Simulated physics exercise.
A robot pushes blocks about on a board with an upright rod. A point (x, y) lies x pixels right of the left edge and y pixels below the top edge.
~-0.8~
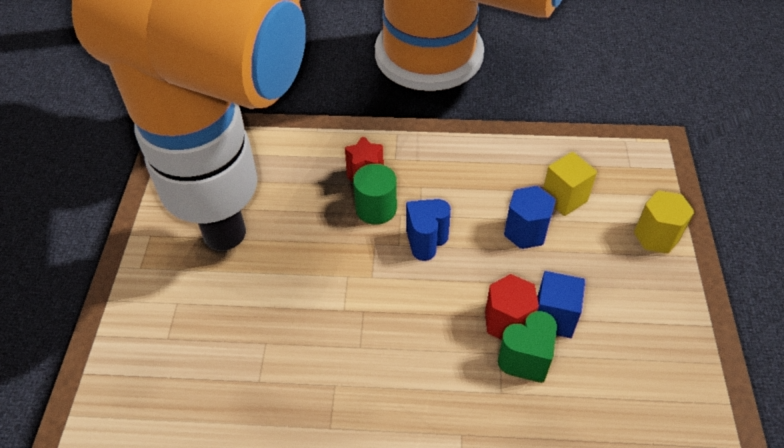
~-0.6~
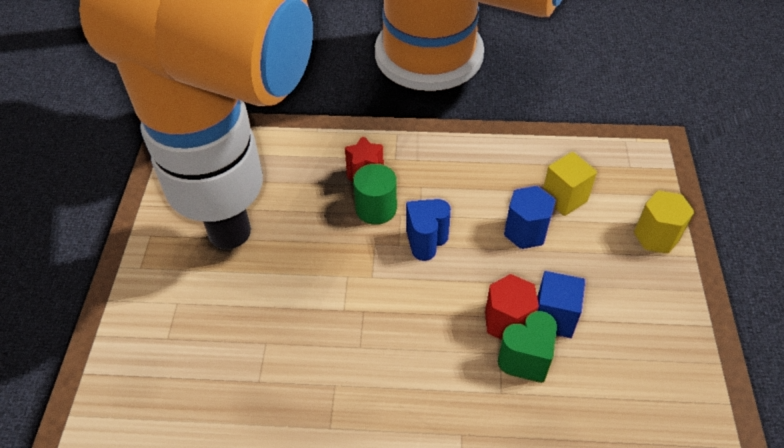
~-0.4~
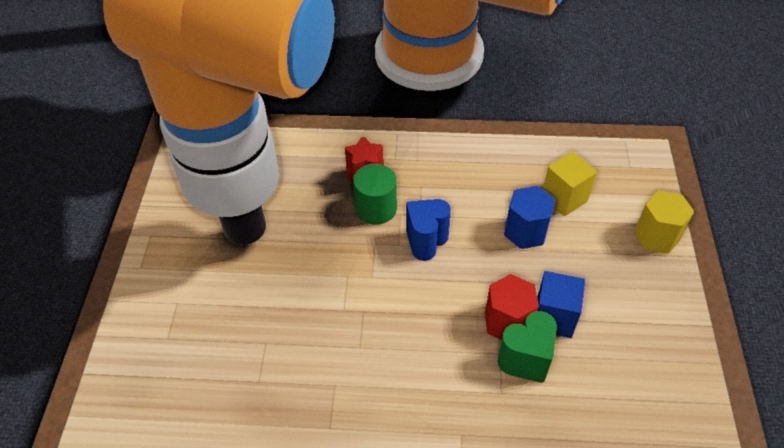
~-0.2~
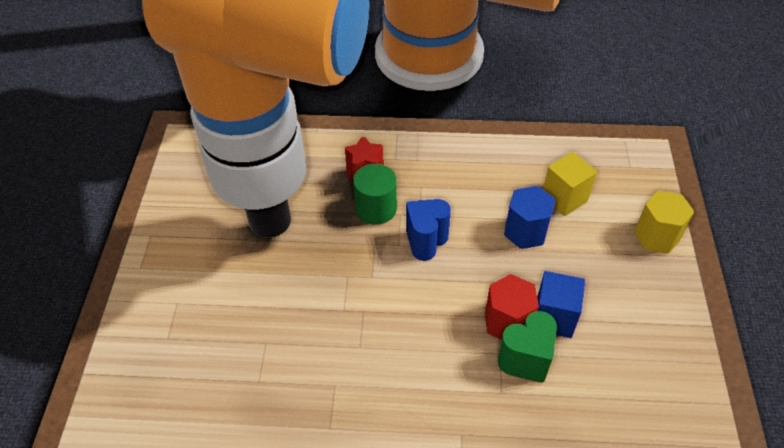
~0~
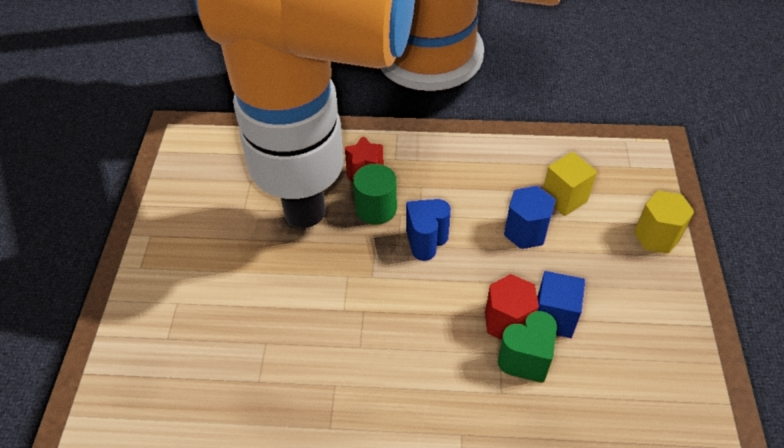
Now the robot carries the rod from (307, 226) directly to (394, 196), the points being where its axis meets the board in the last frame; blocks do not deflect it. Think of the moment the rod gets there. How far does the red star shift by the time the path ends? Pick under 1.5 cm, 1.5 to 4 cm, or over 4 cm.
Of the three bands, it's under 1.5 cm.
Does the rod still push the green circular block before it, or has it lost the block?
Still in front.
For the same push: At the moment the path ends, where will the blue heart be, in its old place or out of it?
It is untouched.
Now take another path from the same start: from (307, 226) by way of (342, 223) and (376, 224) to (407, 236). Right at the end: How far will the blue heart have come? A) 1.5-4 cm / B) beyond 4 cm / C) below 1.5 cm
Option A.
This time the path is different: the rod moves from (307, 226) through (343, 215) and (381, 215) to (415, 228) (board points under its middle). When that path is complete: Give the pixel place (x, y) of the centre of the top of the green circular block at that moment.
My estimate: (442, 173).
The first path, step by step. Halfway along, rod at (351, 198); green circular block at (392, 176).
At the end, rod at (394, 182); red star at (370, 146), turned 30° anticlockwise; green circular block at (436, 167); blue heart not moved.
